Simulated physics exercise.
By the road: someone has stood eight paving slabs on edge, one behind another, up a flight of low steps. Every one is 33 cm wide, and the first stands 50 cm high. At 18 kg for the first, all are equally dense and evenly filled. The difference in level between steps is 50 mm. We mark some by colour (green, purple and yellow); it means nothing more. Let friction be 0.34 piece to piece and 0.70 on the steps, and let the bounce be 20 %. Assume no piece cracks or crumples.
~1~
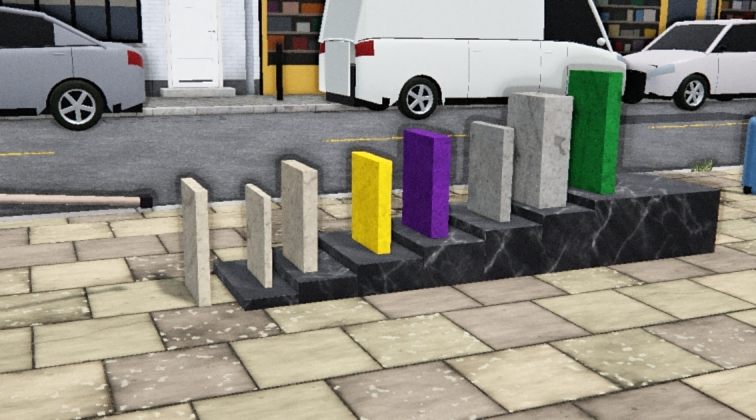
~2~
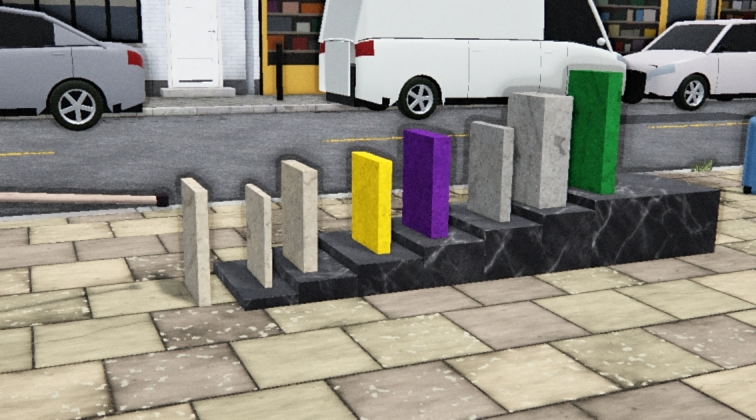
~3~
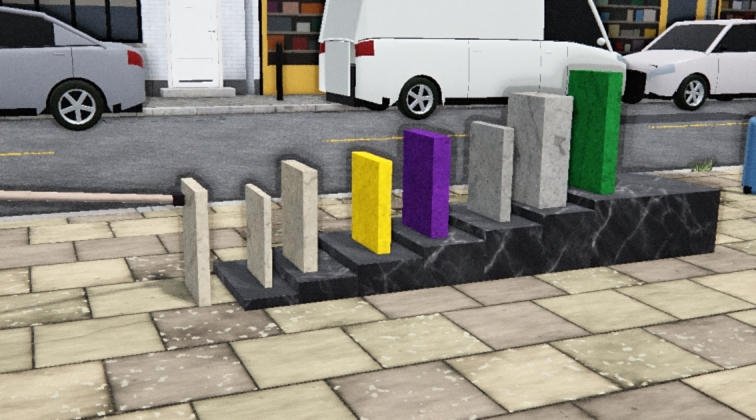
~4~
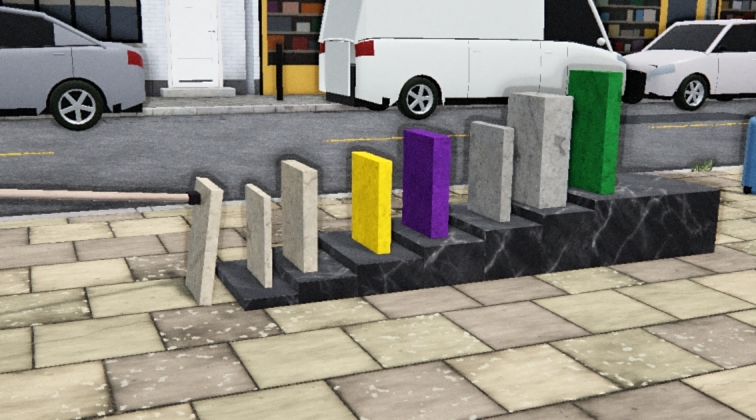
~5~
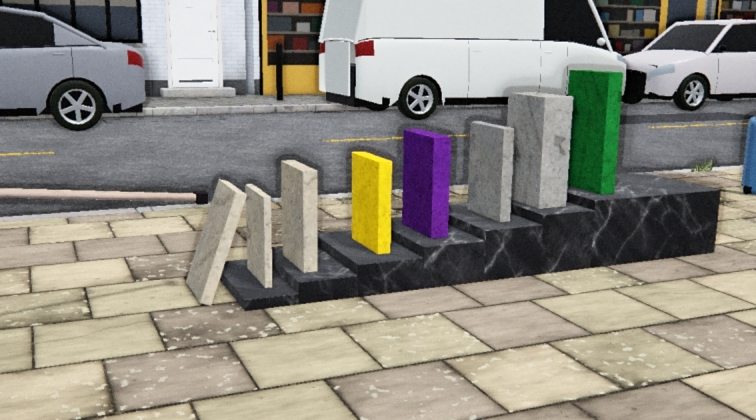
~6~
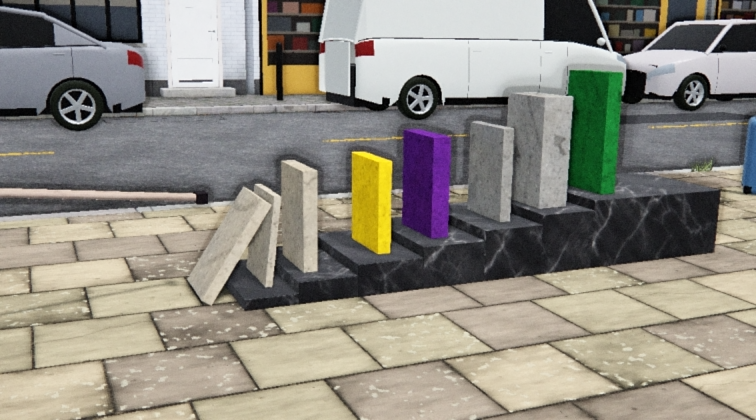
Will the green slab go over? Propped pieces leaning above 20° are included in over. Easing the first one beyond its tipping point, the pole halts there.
Yes.
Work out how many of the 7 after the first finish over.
7.
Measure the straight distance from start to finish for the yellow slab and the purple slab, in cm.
Yellow ends up 20 cm away; purple ends up 30 cm away.
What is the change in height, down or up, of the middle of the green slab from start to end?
It ends some 25 cm lower.
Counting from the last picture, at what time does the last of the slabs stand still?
At roughly 2.0 s.
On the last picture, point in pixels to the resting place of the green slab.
Somewhere close to (644, 176), I'd say.
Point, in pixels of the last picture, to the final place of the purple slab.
I'd say its middle settles close to (469, 199).
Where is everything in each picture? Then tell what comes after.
In the first frame (we follow the side turned to the camera), pole end (145, 203) 15 cm from the first slab; green slab (584, 131); purple slab (417, 183); yellow slab (364, 202); no other piece has moved.
The second frame shows pole end (162, 202) 9 cm from the first slab; green slab (584, 131).
The third frame shows pole end (178, 201) 18 mm from the first slab; green slab (584, 131).
The fourth frame shows pole end (194, 200) pushing; green slab (584, 131); no other piece has moved.
The fifth frame shows pole end (201, 199) stopped; green slab (584, 131); no other piece has moved.
The sixth frame shows pole end (201, 199) stopped; green slab (584, 131); purple slab (417, 183); yellow slab (364, 202); steepest lean 7°, the slab at (259, 234); one has shifted.
Then, 0.43 s on from the sixth picture, 2 of the 7 other slabs over; green slab unmoved; yellow slab tipped 16°.
Then, 1.59 s on from the sixth picture, 6 of the 7 other slabs over; green slab tipped 20°; purple slab tipped 63°.
Finally, 7 of the 7 other slabs over; green slab lying flat; purple slab tipped 66°; yellow slab tipped 63°. Not one is left standing. Seen by the last camera, middles, green slab near (644, 176), purple slab near (469, 199).
